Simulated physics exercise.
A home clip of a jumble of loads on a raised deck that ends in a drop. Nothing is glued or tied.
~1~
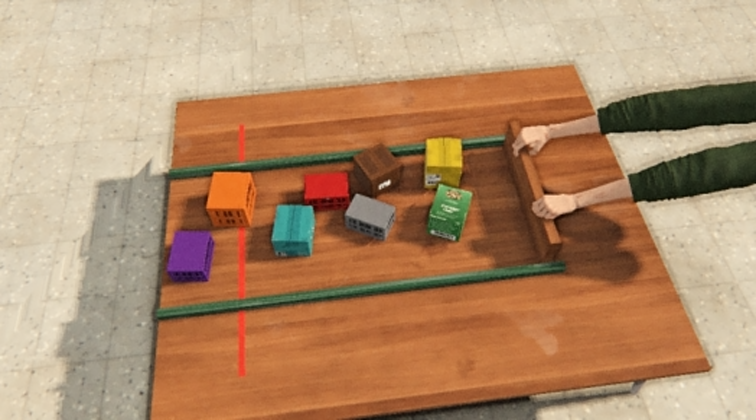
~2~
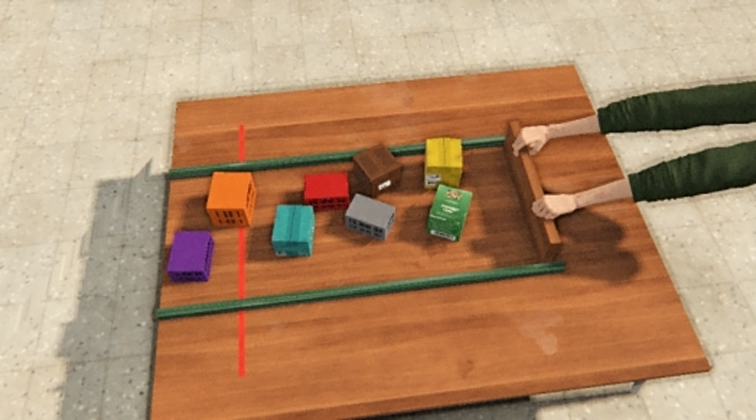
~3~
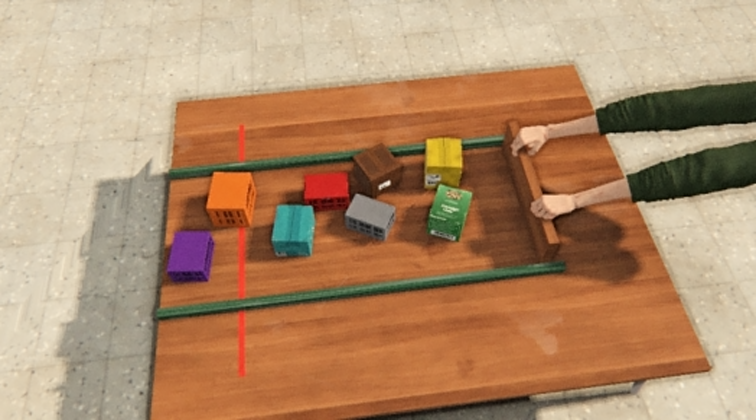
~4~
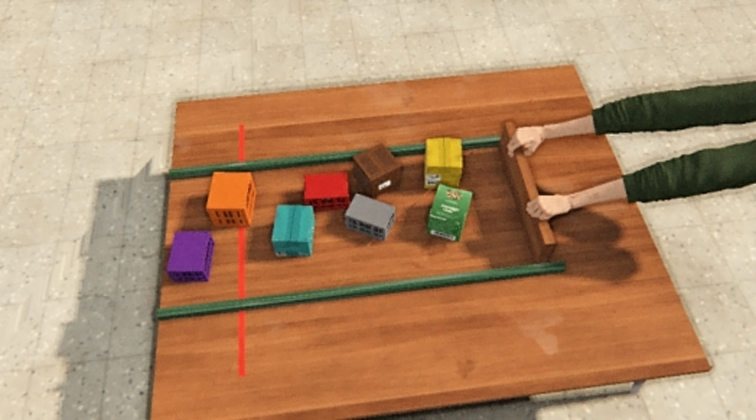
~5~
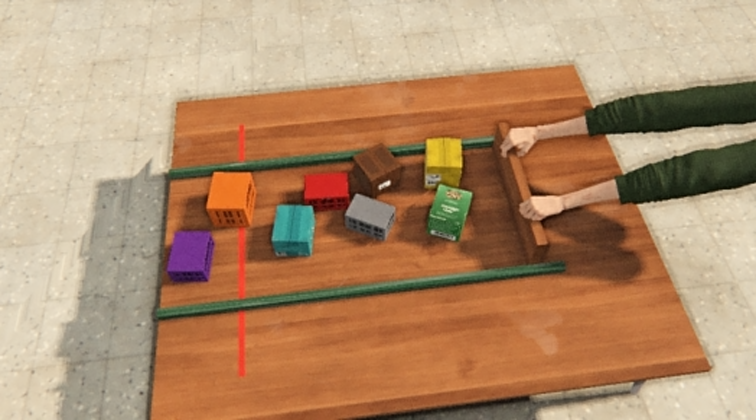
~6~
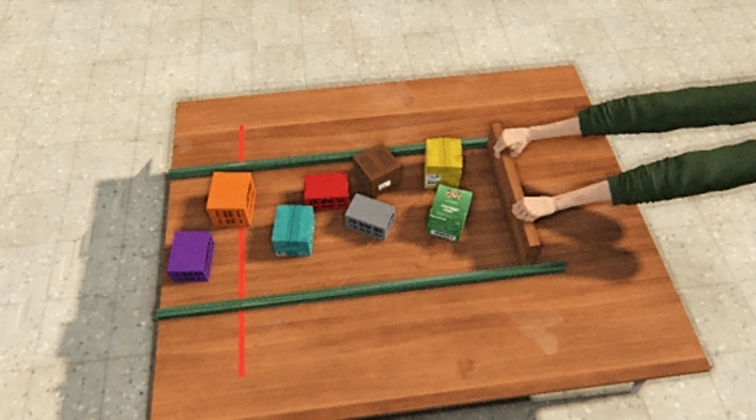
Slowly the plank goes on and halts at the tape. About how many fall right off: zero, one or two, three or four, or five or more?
As it turns out, the number that fall off is three or four.
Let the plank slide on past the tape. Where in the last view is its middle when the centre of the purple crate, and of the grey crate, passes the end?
About (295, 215), and (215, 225) for the other.
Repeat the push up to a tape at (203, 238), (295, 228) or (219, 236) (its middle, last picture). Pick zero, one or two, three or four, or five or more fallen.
The falls would be five or more; 1 or 2; 5 or more.
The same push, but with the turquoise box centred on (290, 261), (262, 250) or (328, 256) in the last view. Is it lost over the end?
In turn it remains up; remains up; survives.
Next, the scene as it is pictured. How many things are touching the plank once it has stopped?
2 of them.
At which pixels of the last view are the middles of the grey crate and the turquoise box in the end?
The grey crate stops around (181, 227); the turquoise box around (169, 259).
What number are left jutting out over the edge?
It comes to 2.
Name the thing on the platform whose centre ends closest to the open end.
The turquoise box ends nearest.
Soon after, none off yet; purple crate at rest near (192, 257); orange crate at rest near (232, 200); turquoise box at rest near (294, 231).
In the end, the number that fall off is three or four; gone, red crate, orange crate and purple crate.
